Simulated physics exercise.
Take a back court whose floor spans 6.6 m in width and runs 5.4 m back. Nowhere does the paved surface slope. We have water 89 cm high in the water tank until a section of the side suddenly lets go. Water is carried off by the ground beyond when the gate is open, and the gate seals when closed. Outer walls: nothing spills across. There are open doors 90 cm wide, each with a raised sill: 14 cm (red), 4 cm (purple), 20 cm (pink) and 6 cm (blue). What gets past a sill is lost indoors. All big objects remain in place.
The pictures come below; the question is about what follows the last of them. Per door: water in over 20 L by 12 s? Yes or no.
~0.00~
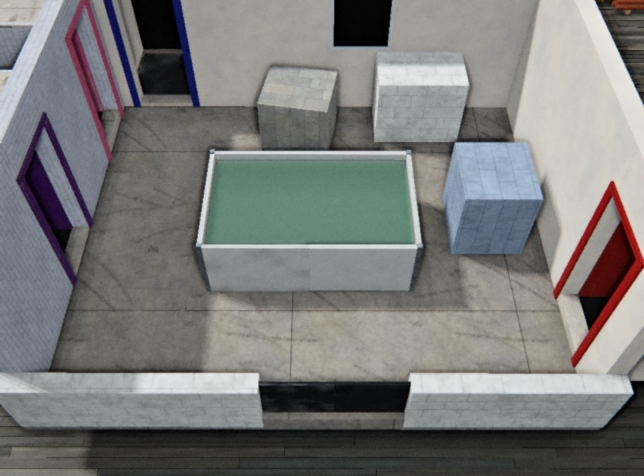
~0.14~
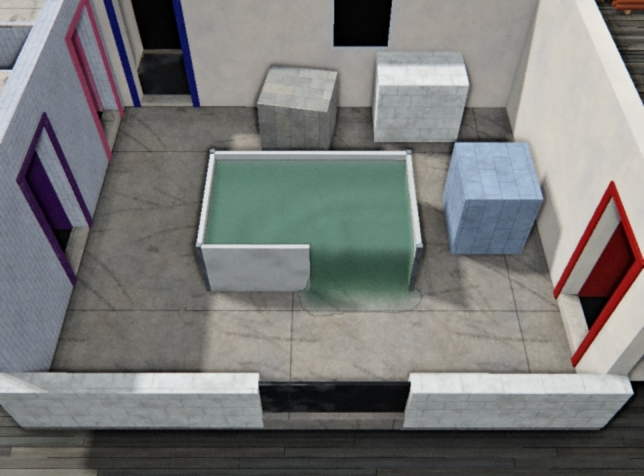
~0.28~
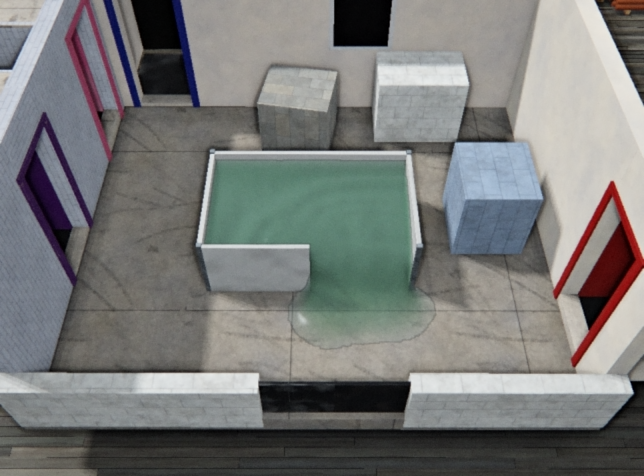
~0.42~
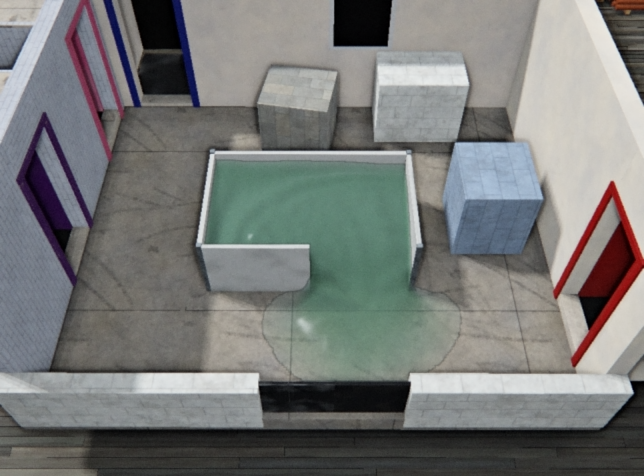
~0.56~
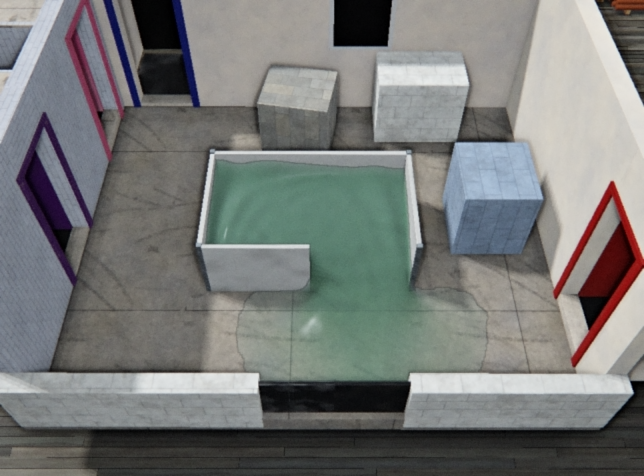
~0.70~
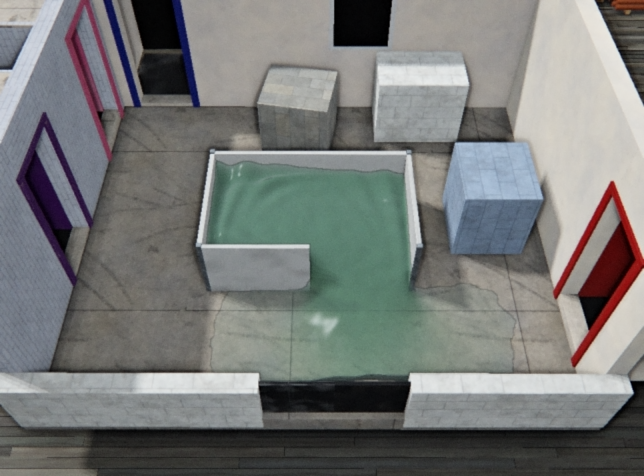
Red door yes, purple door yes, pink door no, blue door yes.
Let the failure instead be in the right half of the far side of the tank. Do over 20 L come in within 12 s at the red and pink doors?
Red stays inside, pink goes beyond, judged against that limit.
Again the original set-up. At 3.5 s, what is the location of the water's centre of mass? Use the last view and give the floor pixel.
About (333, 291).
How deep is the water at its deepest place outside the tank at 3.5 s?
Max depth: About 34 centimetres.
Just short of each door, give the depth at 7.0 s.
Measured in centimetres, the red door gives 17, the purple door 8, the pink door 7 and the blue door 13.
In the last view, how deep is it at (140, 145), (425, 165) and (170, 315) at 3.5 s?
First 3 cm, then 0 cm, then 5 cm.
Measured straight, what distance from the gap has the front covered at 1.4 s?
Roughly 4.0 m.
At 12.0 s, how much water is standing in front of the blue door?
It comes to near 15.0 cm.
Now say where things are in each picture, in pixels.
The first picture shows the water tank at (310, 201) is whole and still, 89 cm deep.
In the second picture, the front is at (416, 292), 0.8 m from the gap at (360, 275); 0.4 m2 of floor is under water; 89 cm left at the back of the water tank.
In the third picture, the front is at (315, 339), 1.0 m from the gap at (360, 276); 1.2 m2 of floor is under water; 87 cm left at the back of the water tank.
In the fourth picture, water pours out at (360, 278) and has run 1.5 m, to a hidden place; typically 11 cm deep outside, 80 cm at the water tank's back.
In the fifth picture, the front is at a hidden place, 1.9 m from the gap at (360, 278); 4.3 m2 of floor is under water; 75 cm left at the back of the water tank.
In the sixth picture, the front is at a hidden place, 2.3 m from the gap at (360, 278); 5.2 m2 of floor is under water; 76 cm left at the back of the water tank.
After 1.4 s water covers 25 % of the floor and is deepest (64 cm) near (575, 400); red door 9 cm at the sill, 0 L in, purple door not reached, pink door not reached, blue door not reached.
After 2.2 s water covers 45 % of the floor and is deepest (57 cm) near (575, 400); red door 35 cm at the sill, 53 L in, purple door not reached, pink door not reached, blue door not reached.
After 3.5 s water covers 65 % of the floor and is deepest (34 cm) near (513, 257); red door 29 cm at the sill, 192 L in, purple door 14 cm at the sill, 34 L in, pink door 4 cm at the sill, 0 L in, blue door not reached.
After 7.0 s water covers 100 % of the floor and is deepest (23 cm) near (503, 120); red door 17 cm at the sill, 288 L in, purple door 8 cm at the sill, 100 L in, pink door 7 cm at the sill, 0 L in, blue door 13 cm at the sill, 100 L in.
After 12.0 s water covers 100 % of the floor and is deepest (16 cm) near (124, 112); red door 8 cm at the sill, 293 L in, purple door 11 cm at the sill, 142 L in, pink door 15 cm at the sill, 0 L in, blue door 15 cm at the sill, 239 L in.
